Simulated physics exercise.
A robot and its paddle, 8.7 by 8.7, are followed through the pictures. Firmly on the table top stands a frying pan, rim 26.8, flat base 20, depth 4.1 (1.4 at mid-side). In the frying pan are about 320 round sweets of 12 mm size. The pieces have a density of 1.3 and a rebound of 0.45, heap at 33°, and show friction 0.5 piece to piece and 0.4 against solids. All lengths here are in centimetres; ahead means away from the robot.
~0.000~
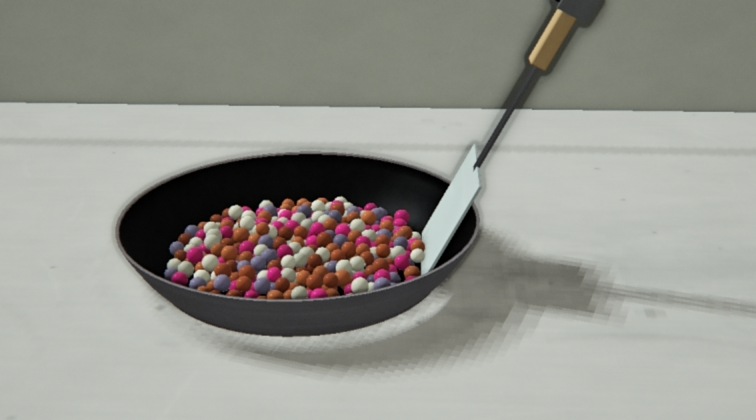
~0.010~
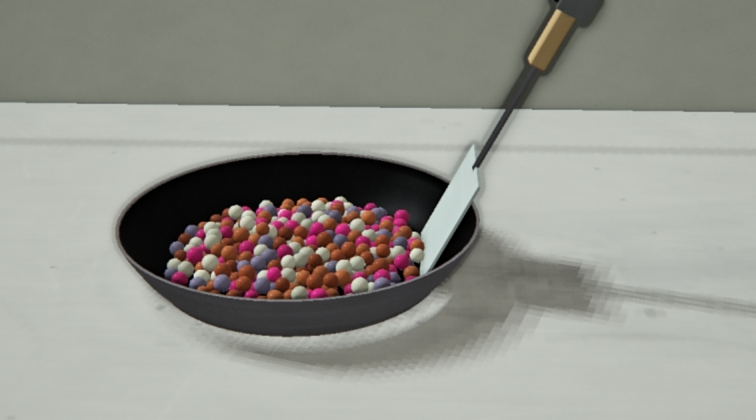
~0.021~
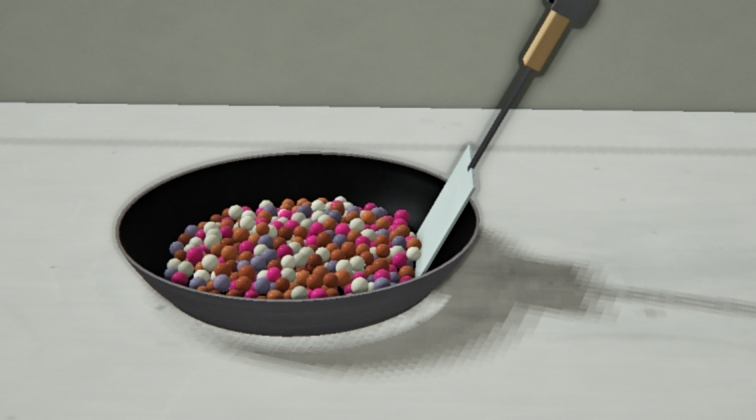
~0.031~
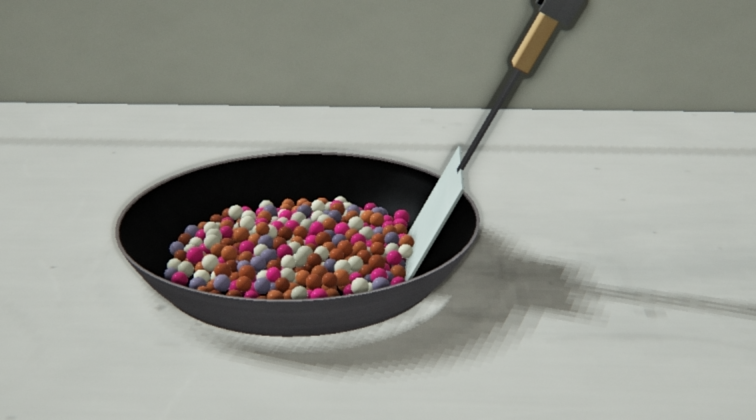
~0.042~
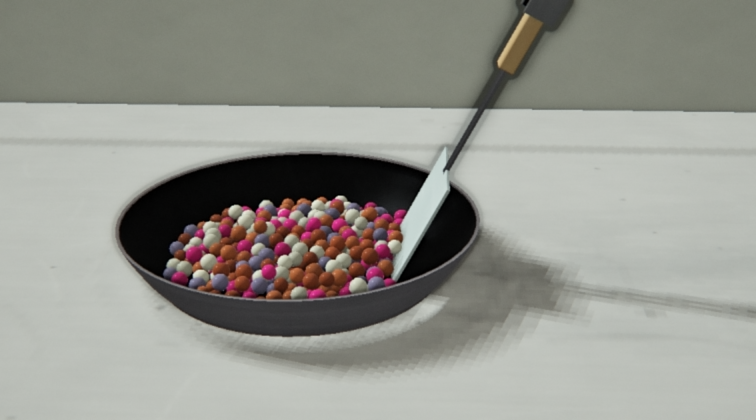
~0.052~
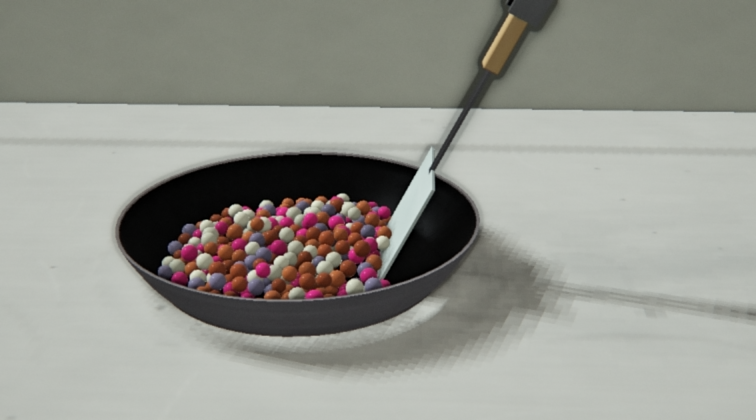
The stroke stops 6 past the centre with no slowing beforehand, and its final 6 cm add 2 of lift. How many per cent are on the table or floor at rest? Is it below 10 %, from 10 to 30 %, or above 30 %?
Below 10 %.
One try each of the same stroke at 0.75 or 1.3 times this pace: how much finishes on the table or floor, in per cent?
Some 0 and 10 per cent.
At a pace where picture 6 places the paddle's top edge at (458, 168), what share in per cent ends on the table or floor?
Expect about 0 per cent there.
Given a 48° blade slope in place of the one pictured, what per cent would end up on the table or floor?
Roughly 5 per cent.
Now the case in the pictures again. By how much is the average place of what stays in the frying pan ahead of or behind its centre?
5.0 cm ahead.
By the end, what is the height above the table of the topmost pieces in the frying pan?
It reaches about 5.0 cm.
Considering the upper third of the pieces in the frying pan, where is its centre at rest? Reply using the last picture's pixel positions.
Somewhere around (182, 230) in the last picture.
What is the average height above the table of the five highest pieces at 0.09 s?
About 5 centimetres.
After 0.09 s, sloping 63°, highest piece 6 above the table; 316 in the frying pan.
After 0.13 s, sloping 63°, highest piece 6 above the table; 316 in the frying pan.
After 0.35 s, sloping 63°, highest piece 5 above the table; 301 in the frying pan, 14 on the table or floor, 1 on the blade or in flight.
After 1.40 s, sloping 63°, highest piece 4 above the table; 301 in the frying pan, 15 on the table or floor.
At rest, 301 in the frying pan, 15 on the table or floor. That is 5 % on the table or floor.
